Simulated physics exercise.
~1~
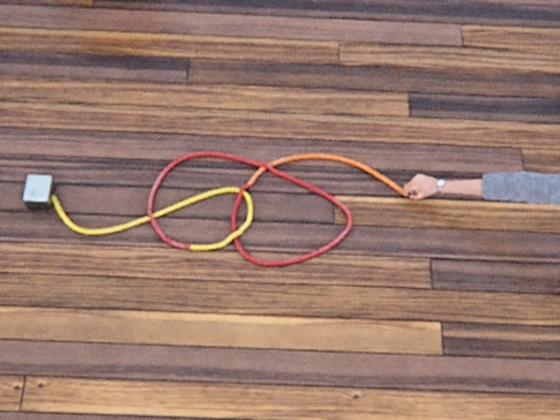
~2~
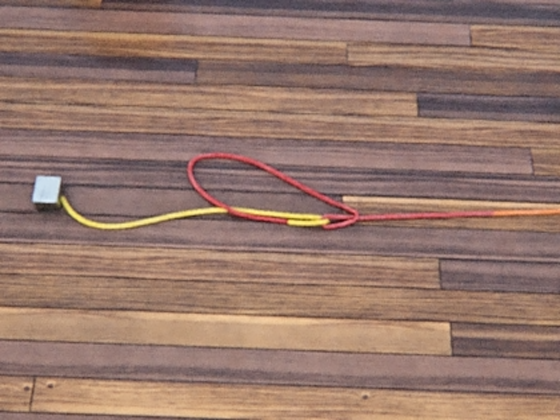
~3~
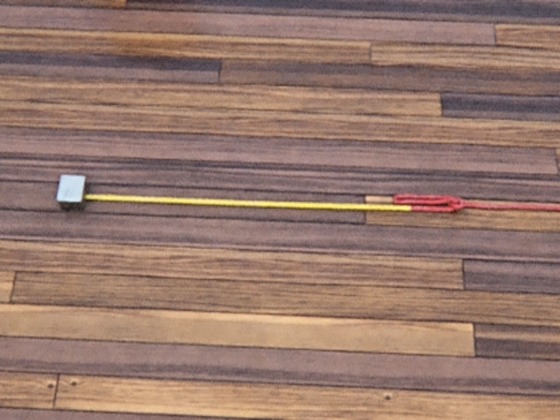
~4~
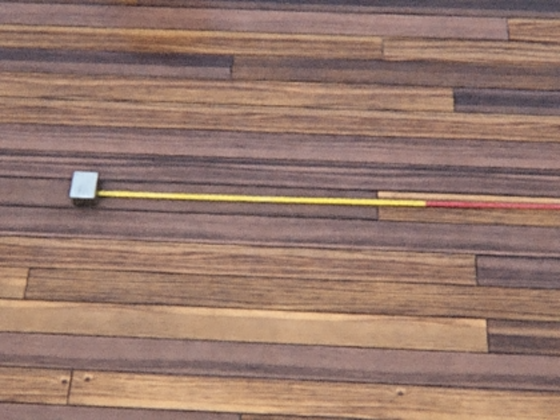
A hand pulls a looped rope to the right until it runs straight, without a knot.
